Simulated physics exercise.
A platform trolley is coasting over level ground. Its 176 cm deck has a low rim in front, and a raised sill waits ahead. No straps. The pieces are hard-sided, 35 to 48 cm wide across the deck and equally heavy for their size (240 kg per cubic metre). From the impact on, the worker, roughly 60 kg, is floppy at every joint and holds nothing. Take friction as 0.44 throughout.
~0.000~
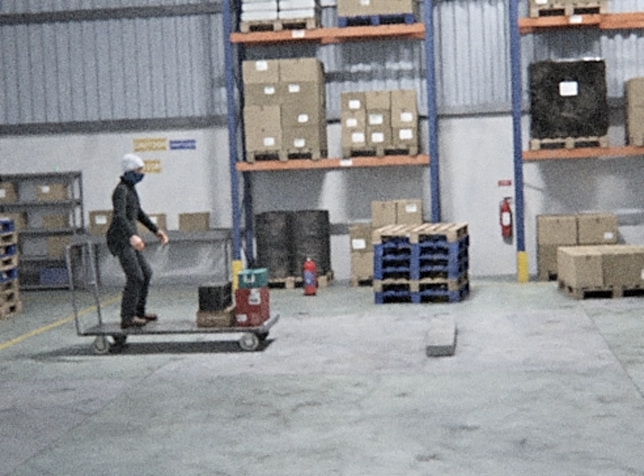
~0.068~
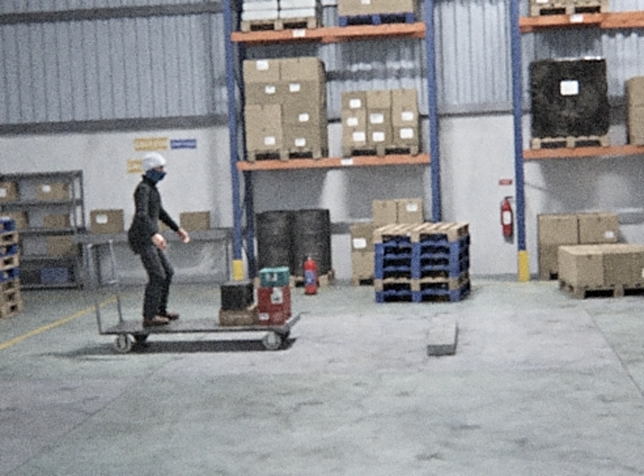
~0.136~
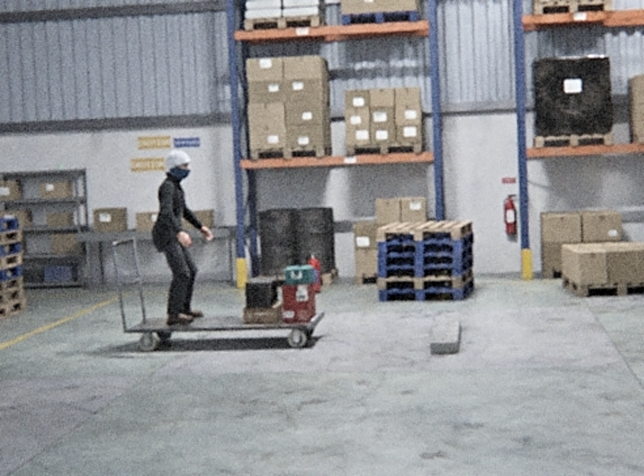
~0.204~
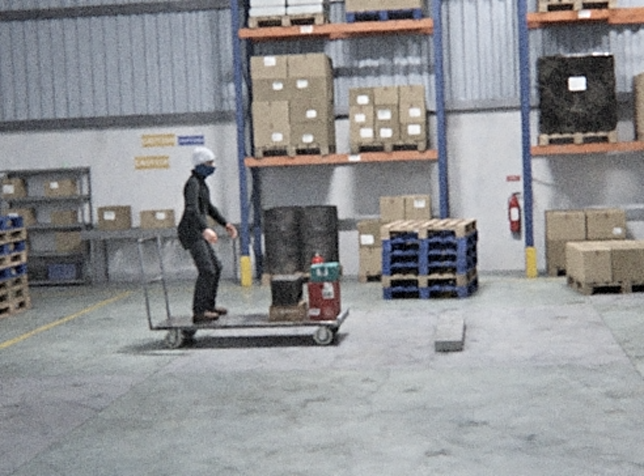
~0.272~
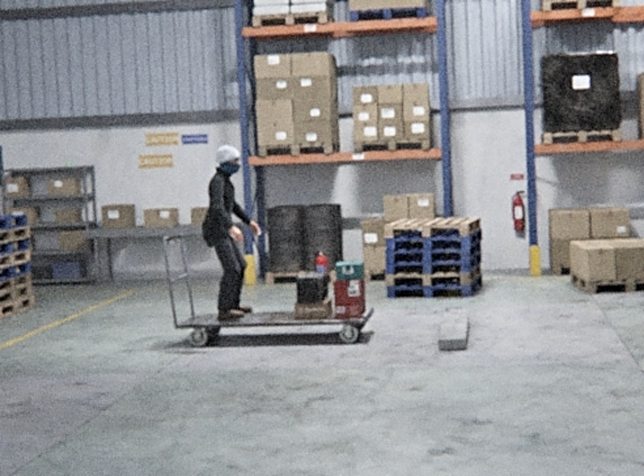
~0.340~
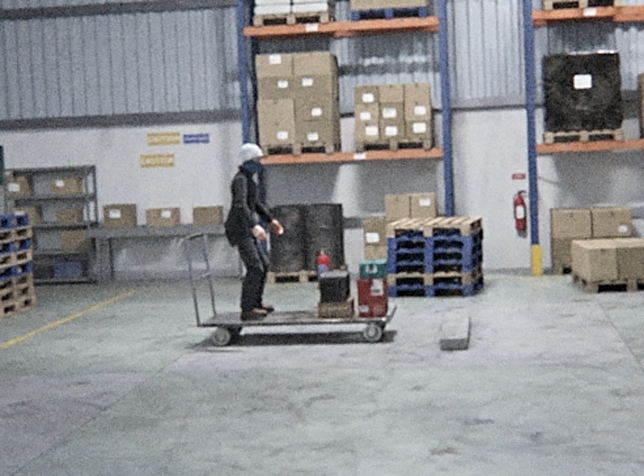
A platform trolley carrying a standing masked worker and a few small boxes rolls steadily rightward across a warehouse floor.
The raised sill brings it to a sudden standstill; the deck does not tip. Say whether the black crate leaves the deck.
The black crate goes over the front rim at this speed.
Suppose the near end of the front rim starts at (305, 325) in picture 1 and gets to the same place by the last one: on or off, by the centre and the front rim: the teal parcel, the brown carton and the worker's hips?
In that case teal off, brown on, hips on.
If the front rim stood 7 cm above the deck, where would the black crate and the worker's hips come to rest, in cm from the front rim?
In that case black 50 behind, hips 100 past.
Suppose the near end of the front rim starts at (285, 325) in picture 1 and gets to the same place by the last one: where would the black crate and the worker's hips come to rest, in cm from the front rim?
Then black 30 behind, hips 40 behind.
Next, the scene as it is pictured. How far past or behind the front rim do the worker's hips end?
Some 140 cm past it.
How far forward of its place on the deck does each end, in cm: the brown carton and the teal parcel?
Forward: Brown 5, teal 190.
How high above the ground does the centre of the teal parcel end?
About 5 cm.
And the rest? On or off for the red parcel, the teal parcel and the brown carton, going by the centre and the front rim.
Red off, teal off, brown on.
Impact comes at 0.52 s.
After 1.07 s the black crate is 5 cm past the rim, tilted 90°, near (455, 268) in the last picture's view.
After 1.52 s the black crate is 69 cm past the rim, tilted 140°, near (525, 315) in the last picture's view.
Final state at 4.2 s, past the rim, black crate, red parcel, teal parcel and the worker's hips; behind it, brown carton.
